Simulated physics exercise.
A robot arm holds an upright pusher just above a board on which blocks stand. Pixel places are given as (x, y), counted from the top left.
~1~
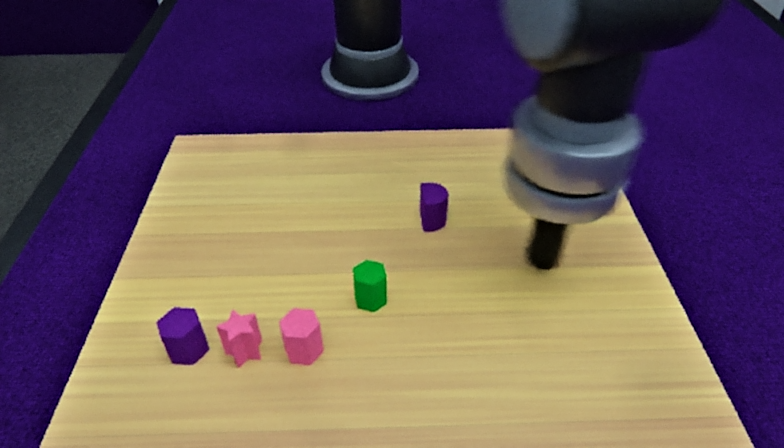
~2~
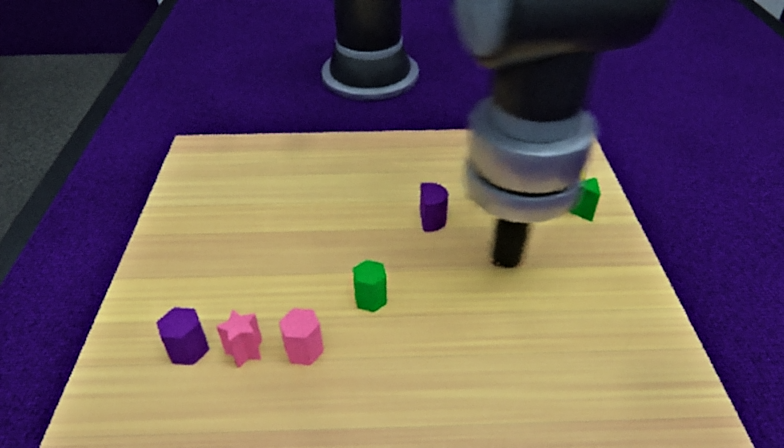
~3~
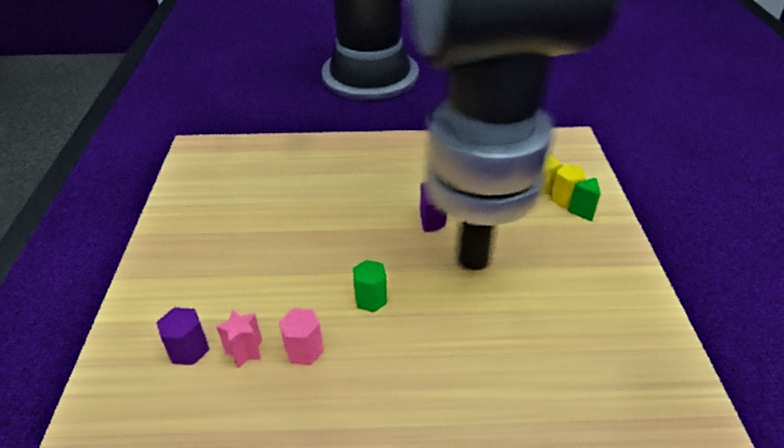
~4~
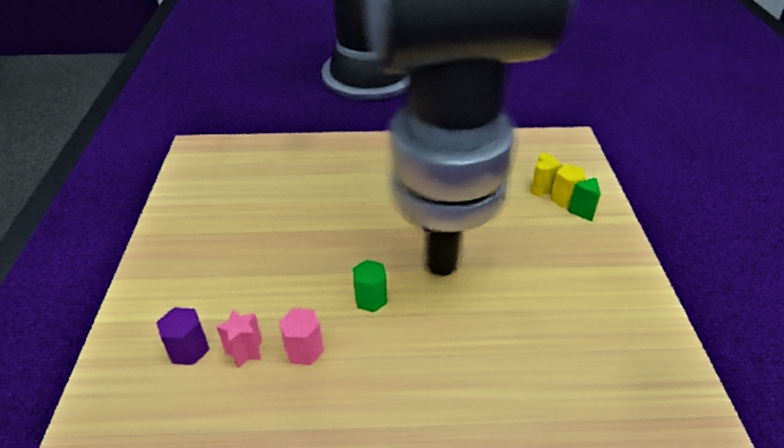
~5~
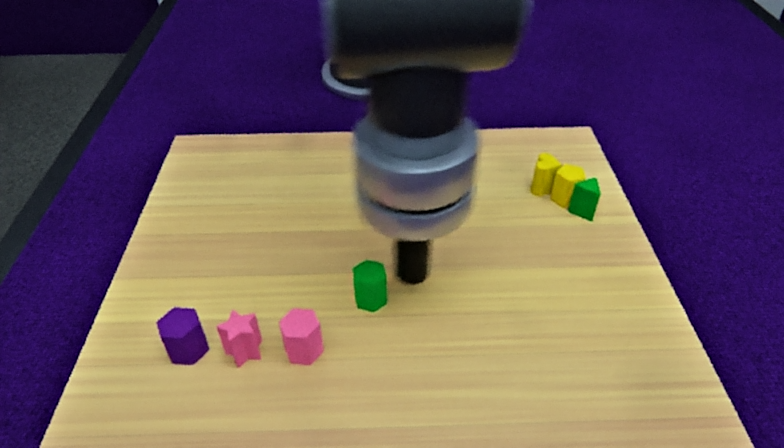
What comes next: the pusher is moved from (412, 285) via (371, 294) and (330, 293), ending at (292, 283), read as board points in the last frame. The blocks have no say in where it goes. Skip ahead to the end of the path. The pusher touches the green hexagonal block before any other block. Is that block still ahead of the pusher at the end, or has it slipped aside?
It slides aside on the way.
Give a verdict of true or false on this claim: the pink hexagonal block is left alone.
The statement is correct.
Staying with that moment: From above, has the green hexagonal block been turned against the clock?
Yes, I think so.
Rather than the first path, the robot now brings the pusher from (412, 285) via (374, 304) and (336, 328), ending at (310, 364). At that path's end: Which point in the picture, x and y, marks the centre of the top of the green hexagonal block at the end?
My prediction: (294, 295).
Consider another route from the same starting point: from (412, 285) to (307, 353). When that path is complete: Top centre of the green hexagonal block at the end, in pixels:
The middle of its upper face will lie at (303, 291).
The first path, step by step. One third of the way, pusher (371, 281); green hexagonal block (342, 281), turned 30° anticlockwise.
Two thirds of the way, pusher (328, 280); green hexagonal block (317, 290), turned 65° anticlockwise.
At the end, pusher (289, 270); pink hexagonal block in place; green hexagonal block (317, 290), turned 65° anticlockwise.
